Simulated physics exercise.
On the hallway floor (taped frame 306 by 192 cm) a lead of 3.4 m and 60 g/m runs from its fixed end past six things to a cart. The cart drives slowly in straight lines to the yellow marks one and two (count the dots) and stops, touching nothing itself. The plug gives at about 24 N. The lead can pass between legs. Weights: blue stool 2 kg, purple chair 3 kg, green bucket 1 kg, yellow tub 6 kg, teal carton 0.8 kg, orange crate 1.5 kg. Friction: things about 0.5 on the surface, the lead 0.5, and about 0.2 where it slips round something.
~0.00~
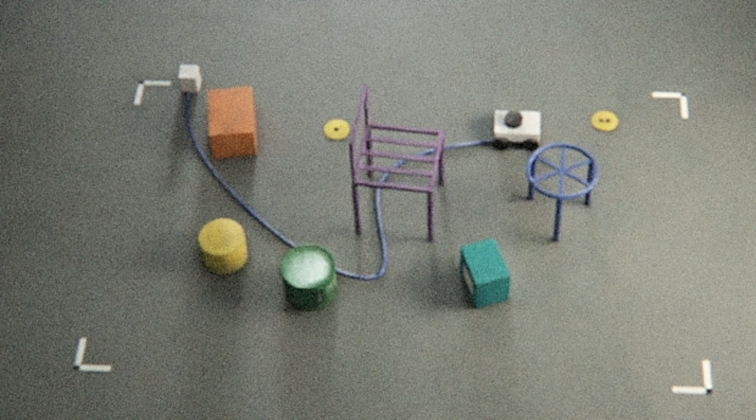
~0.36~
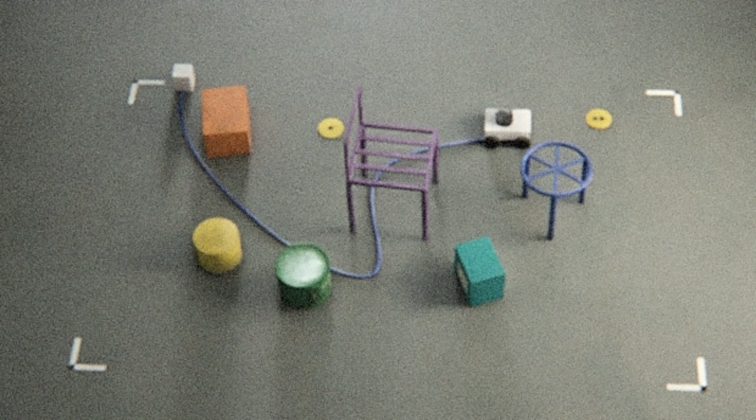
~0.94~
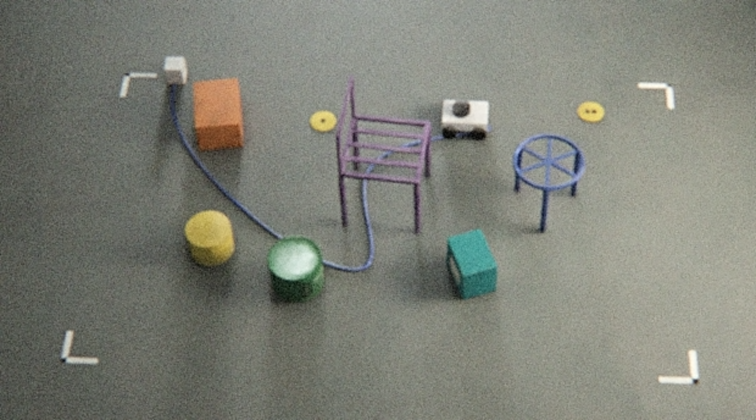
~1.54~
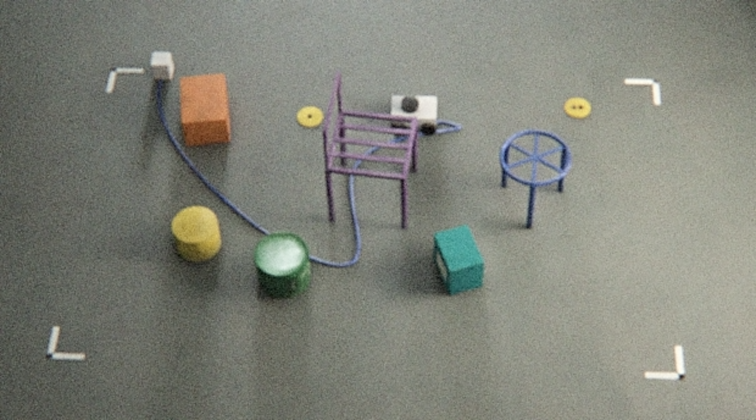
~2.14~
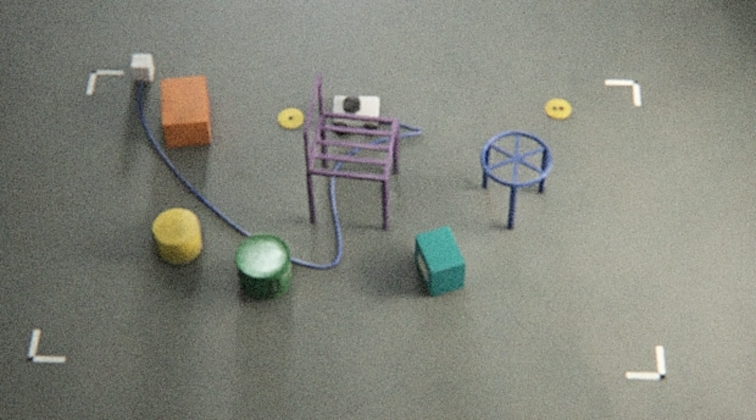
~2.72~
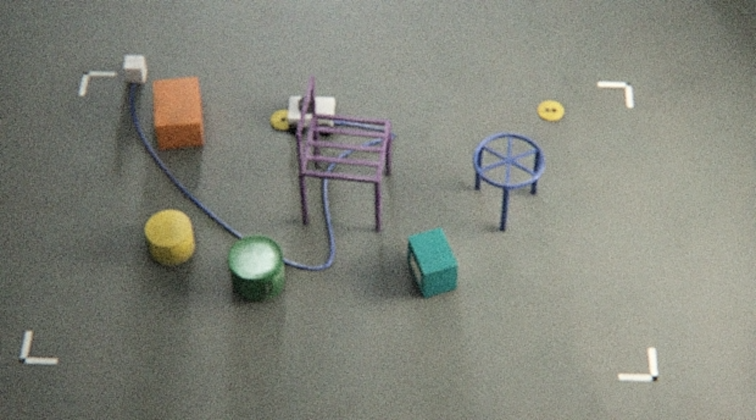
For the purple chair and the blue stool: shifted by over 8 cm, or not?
Result: Purple chair keeps its place, blue stool hardly stirs.
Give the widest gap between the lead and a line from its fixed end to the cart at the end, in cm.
Some 110 cm.
After 4.0 s, cart at (326, 117), lead slack at the fixed end; nothing else has moved.
After 5.2 s, cart at (407, 114), lead slack at the fixed end; nothing else has moved.
After 6.5 s, cart at (486, 112), lead slack at the fixed end; nothing else has moved.
After 7.7 s, cart at (550, 110), lead slack at the fixed end; nothing else has moved.
After 8.1 s, cart at (550, 109), lead slack at the fixed end; purple chair 0 cm off its start at (345, 146), blue stool 0 cm off its start at (509, 159).
